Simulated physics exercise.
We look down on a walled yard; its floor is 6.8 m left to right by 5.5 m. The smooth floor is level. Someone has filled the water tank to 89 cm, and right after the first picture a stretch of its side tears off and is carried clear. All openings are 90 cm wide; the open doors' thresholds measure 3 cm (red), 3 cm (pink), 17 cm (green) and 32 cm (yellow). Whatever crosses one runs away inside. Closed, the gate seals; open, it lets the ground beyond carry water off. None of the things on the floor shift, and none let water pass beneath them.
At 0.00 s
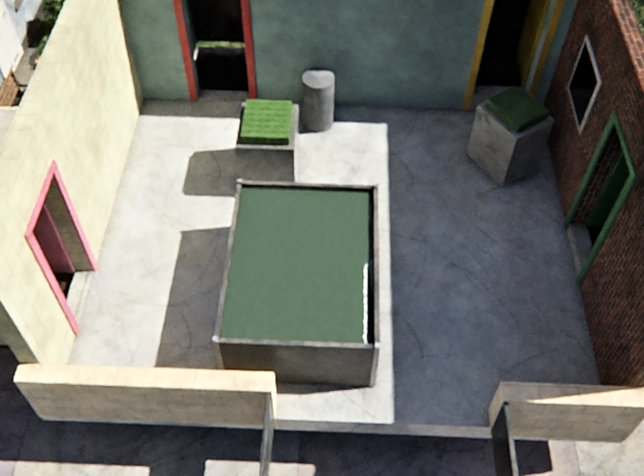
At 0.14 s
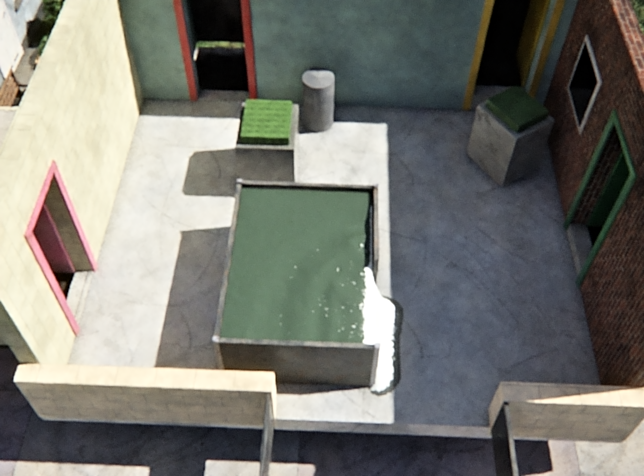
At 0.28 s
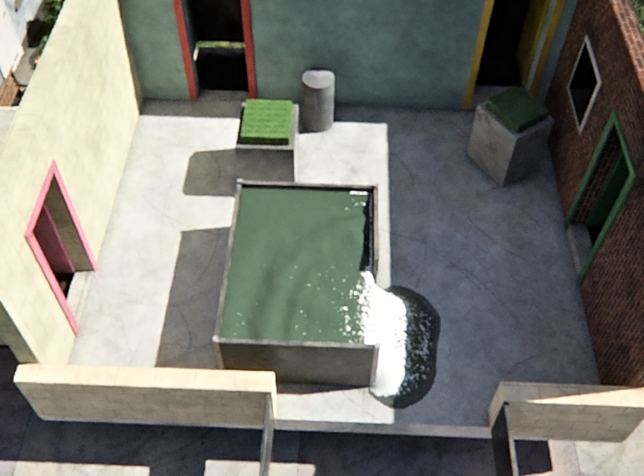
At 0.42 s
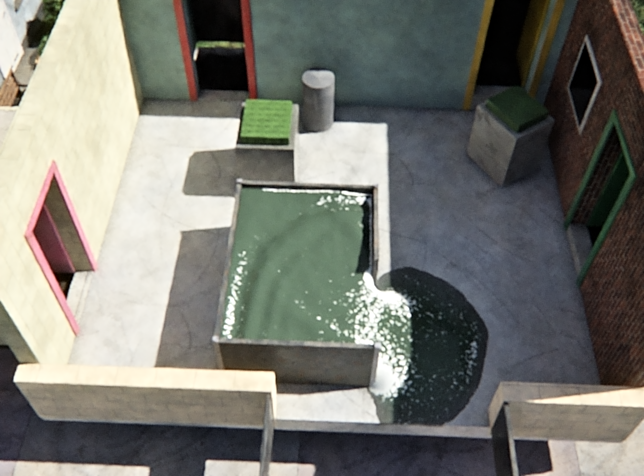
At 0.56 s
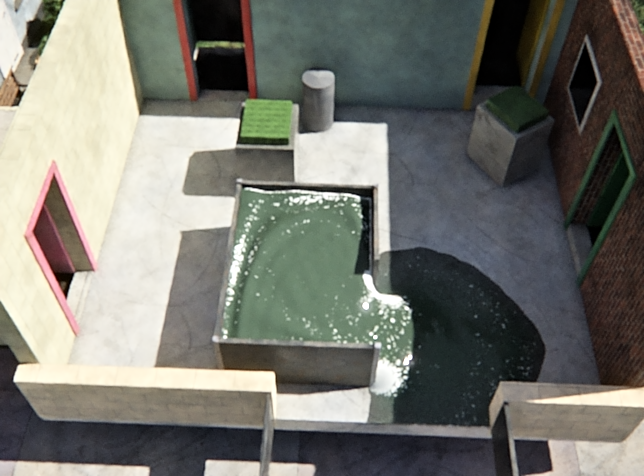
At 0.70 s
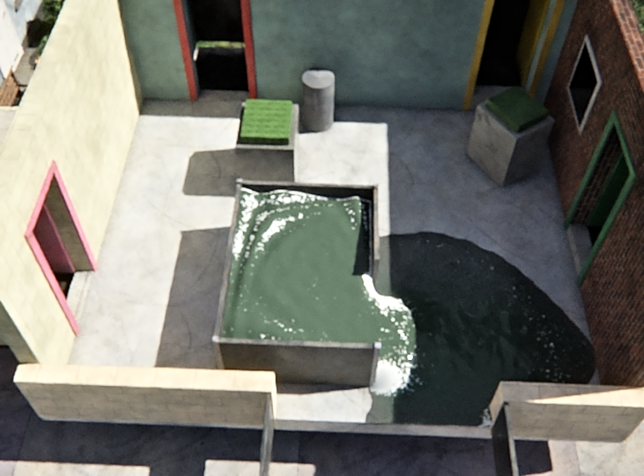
In a walled yard seen from above, a square-cornered tank of still green water stands on a pale floor. Water bursts through the tank's right side near the front corner, foaming white, and spreads across the floor in a widening dark pool toward the brick wall while ripples churn inside the tank.
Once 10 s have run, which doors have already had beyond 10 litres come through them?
One by one: Red door: Beyond the set amount, pink door: Short of the set amount, green door: Beyond the set amount, yellow door: Short of the set amount.
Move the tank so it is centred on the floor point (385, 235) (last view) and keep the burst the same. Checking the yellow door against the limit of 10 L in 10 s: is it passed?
After that, the yellow door ends up inside the limit.
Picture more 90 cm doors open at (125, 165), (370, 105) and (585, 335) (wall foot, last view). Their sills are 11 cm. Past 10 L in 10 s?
Note, doorways in listed order: Stays short, goes beyond, goes beyond.
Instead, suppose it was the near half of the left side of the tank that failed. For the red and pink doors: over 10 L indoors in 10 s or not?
Here's how it goes: Red exceeds it, pink exceeds it.
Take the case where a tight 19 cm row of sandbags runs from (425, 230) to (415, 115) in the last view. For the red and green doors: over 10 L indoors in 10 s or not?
At the red door the limit is not reached, and at the green door it is exceeded.
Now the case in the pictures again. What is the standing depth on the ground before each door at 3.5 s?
Centimetres: Red 0 / pink 0 / green 19 / yellow 23.
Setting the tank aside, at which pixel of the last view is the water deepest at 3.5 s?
In the last picture, around (544, 201).
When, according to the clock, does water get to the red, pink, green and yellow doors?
Red: 4.5 s; pink: 7.5 s; green: 1.0 s; yellow: 2.4 s.
After 1.4 s water covers 25 % of the floor and is deepest (67 cm) near (601, 413); red door not reached, pink door not reached, green door 22 cm at the sill, 1 L in, yellow door not reached.
After 2.2 s water covers 25 % of the floor and is deepest (51 cm) near (601, 413); red door not reached, pink door not reached, green door 26 cm at the sill, 18 L in, yellow door not reached.
After 3.5 s water covers 45 % of the floor and is deepest (40 cm) near (544, 201); red door not reached, pink door not reached, green door 19 cm at the sill, 38 L in, yellow door 23 cm at the sill, 0 L in.
After 6.0 s water covers 70 % of the floor and is deepest (24 cm) near (310, 151); red door 4 cm at the sill, 0 L in, pink door not reached, green door 16 cm at the sill, 42 L in, yellow door 13 cm at the sill, 0 L in.
After 10.0 s water covers 90 % of the floor and is deepest (15 cm) near (463, 216); red door 7 cm at the sill, 26 L in, pink door 4 cm at the sill, 1 L in, green door 10 cm at the sill, 43 L in, yellow door 10 cm at the sill, 0 L in.
